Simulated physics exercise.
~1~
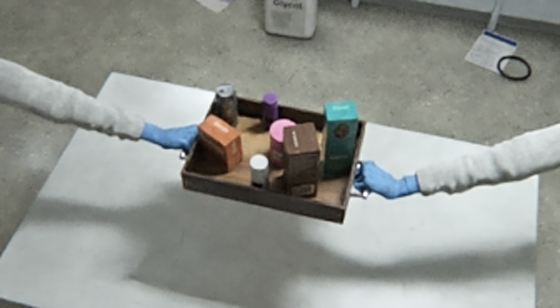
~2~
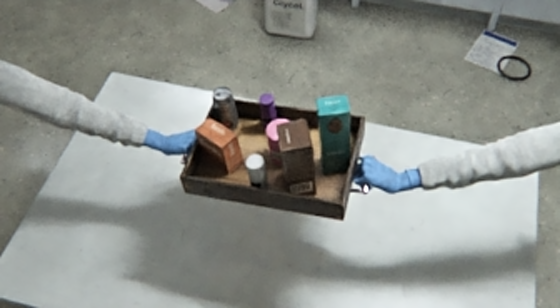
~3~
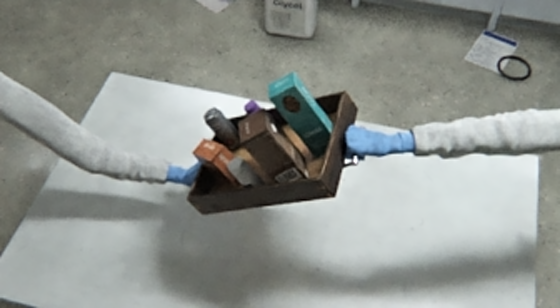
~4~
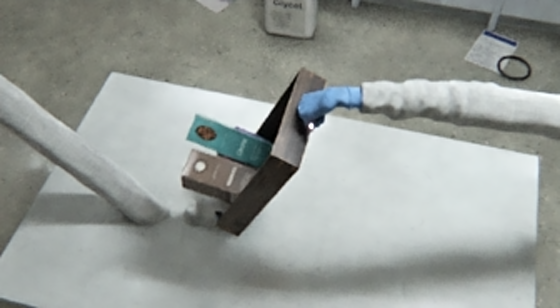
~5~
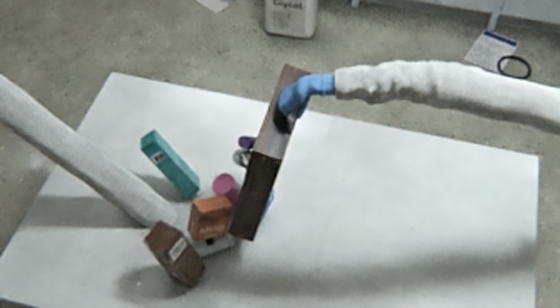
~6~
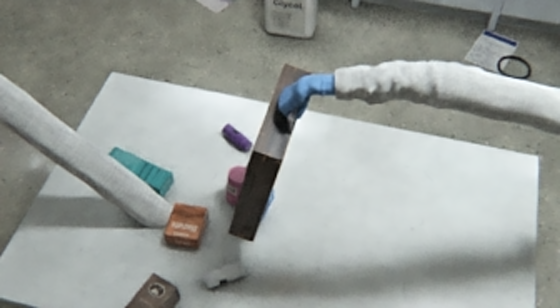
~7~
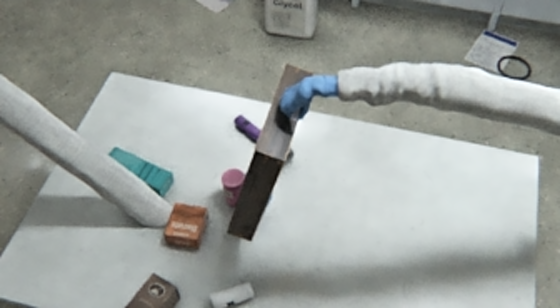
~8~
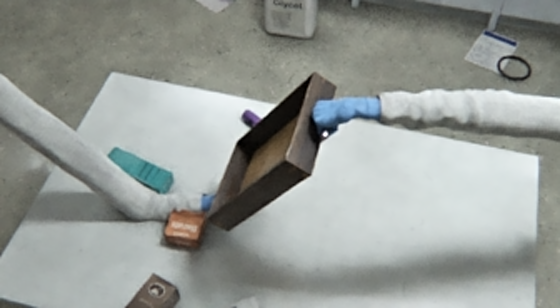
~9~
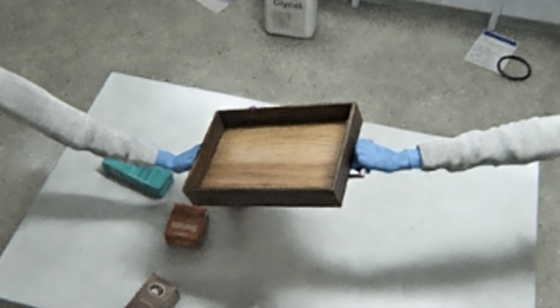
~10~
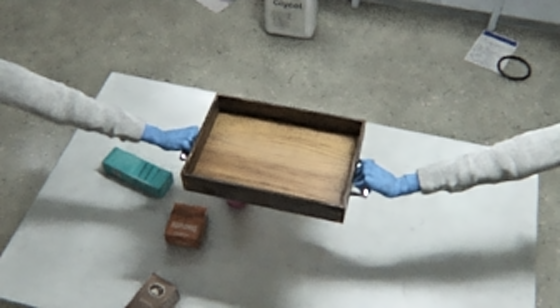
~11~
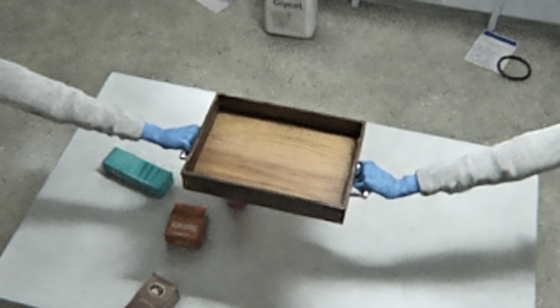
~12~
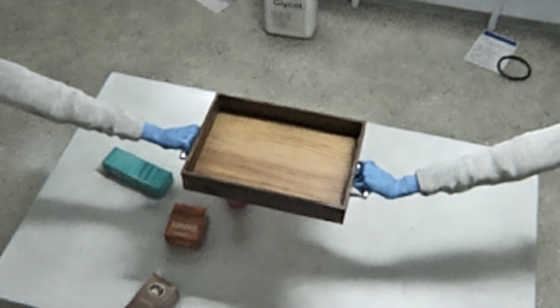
Above a white table on a concrete floor, two blue-gloved hands tipped a wooden crate of cartons, a pink jar and small containers steeply left, spilling everything out, then levelled it, empty, with the turquoise carton, orange packet and brown carton lying below.
